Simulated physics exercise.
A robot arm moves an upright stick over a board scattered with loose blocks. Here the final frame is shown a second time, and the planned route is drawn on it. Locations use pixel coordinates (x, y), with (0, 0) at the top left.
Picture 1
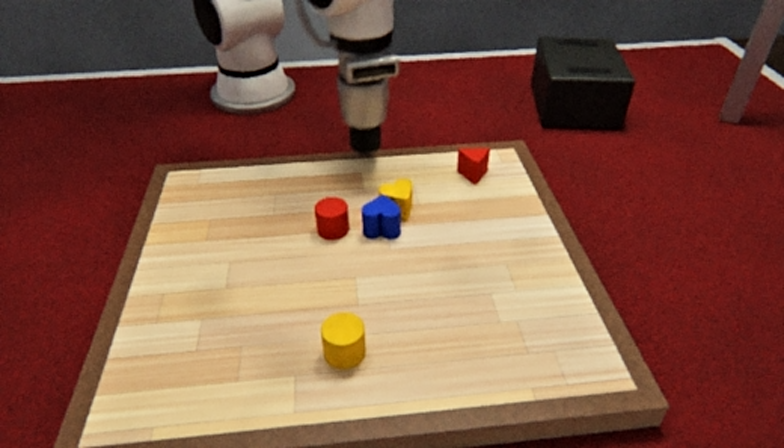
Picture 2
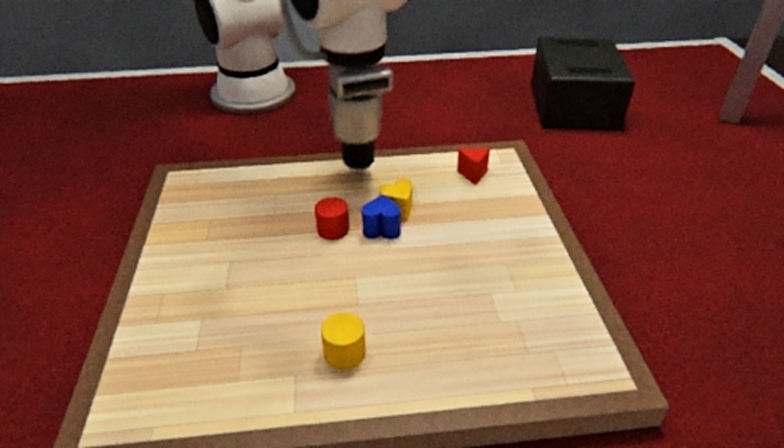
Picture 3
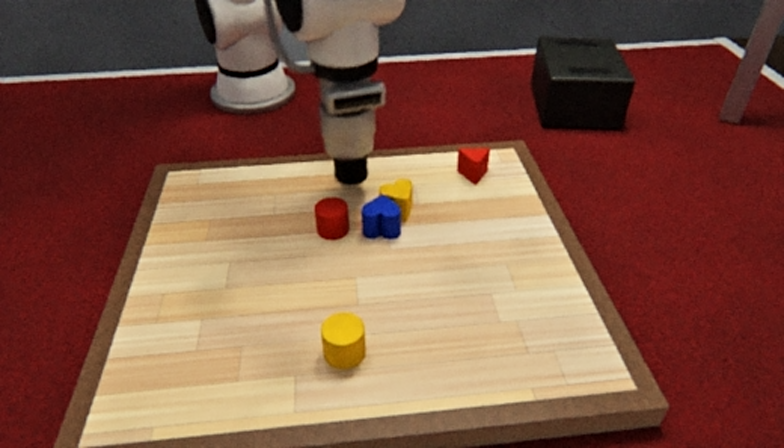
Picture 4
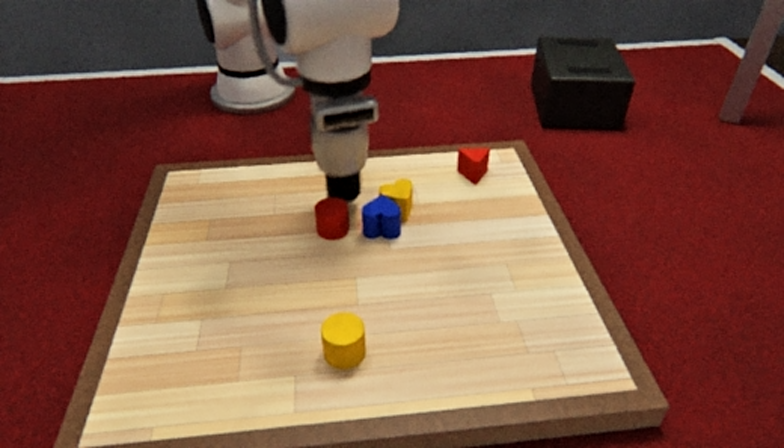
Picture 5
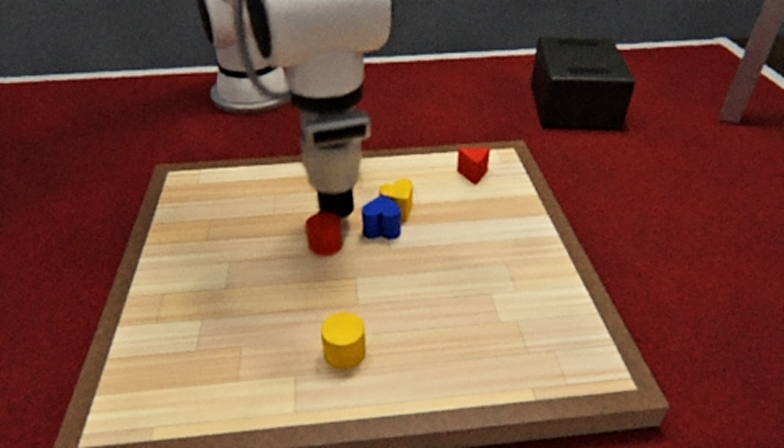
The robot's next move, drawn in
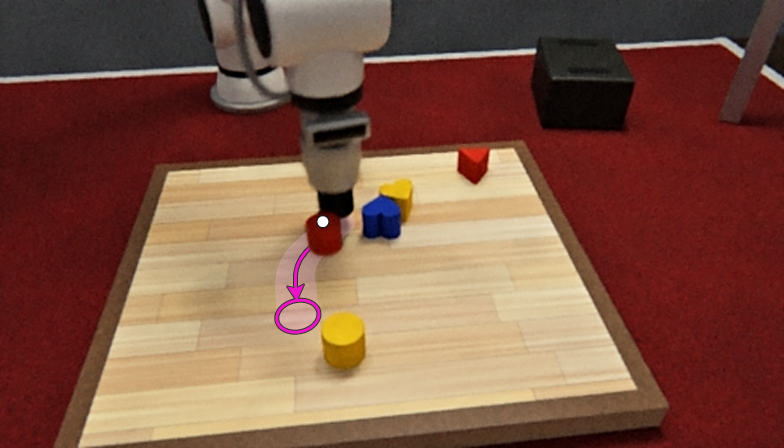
Robot arm lowering its dark-tipped stick toward the viewer across a wooden board, nudging a red cylinder slightly away from a blue block.
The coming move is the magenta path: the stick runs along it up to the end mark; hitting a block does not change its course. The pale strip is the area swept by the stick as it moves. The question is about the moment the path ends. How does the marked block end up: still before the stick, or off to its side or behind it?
As far as I can tell, the marked block is still leading the way in front of the stick.
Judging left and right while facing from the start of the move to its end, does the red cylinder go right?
I believe not.
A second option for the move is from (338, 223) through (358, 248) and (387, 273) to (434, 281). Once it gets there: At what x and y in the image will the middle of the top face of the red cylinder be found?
At roughly (322, 236).
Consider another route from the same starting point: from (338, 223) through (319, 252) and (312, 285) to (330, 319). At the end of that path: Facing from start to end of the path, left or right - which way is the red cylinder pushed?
The red cylinder goes right.
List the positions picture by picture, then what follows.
Stick tip (366, 146); block tops, red cylinder (331, 206); yellow cylinder (343, 328); blue heart-shaped block (381, 207), in the first picture.
Stick (359, 161); blocks unchanged, in the second picture.
Stick (351, 176); blocks unchanged, in the third picture.
Stick (344, 192); blocks unchanged, in the fourth picture.
Stick (336, 209); red cylinder (323, 222); yellow cylinder (343, 328); blue heart-shaped block (381, 207), in the fifth picture.
Path on the board, from (338, 223) by way of (310, 248) and (295, 279) to (298, 316); the dot is on the red cylinder.
On the path given first. One third of the way, stick (307, 234); red cylinder (304, 250).
Two thirds of the way, stick (293, 265); red cylinder (300, 282).
At the end, stick (295, 301); red cylinder (308, 321); yellow cylinder (347, 332); blue heart-shaped block in place.
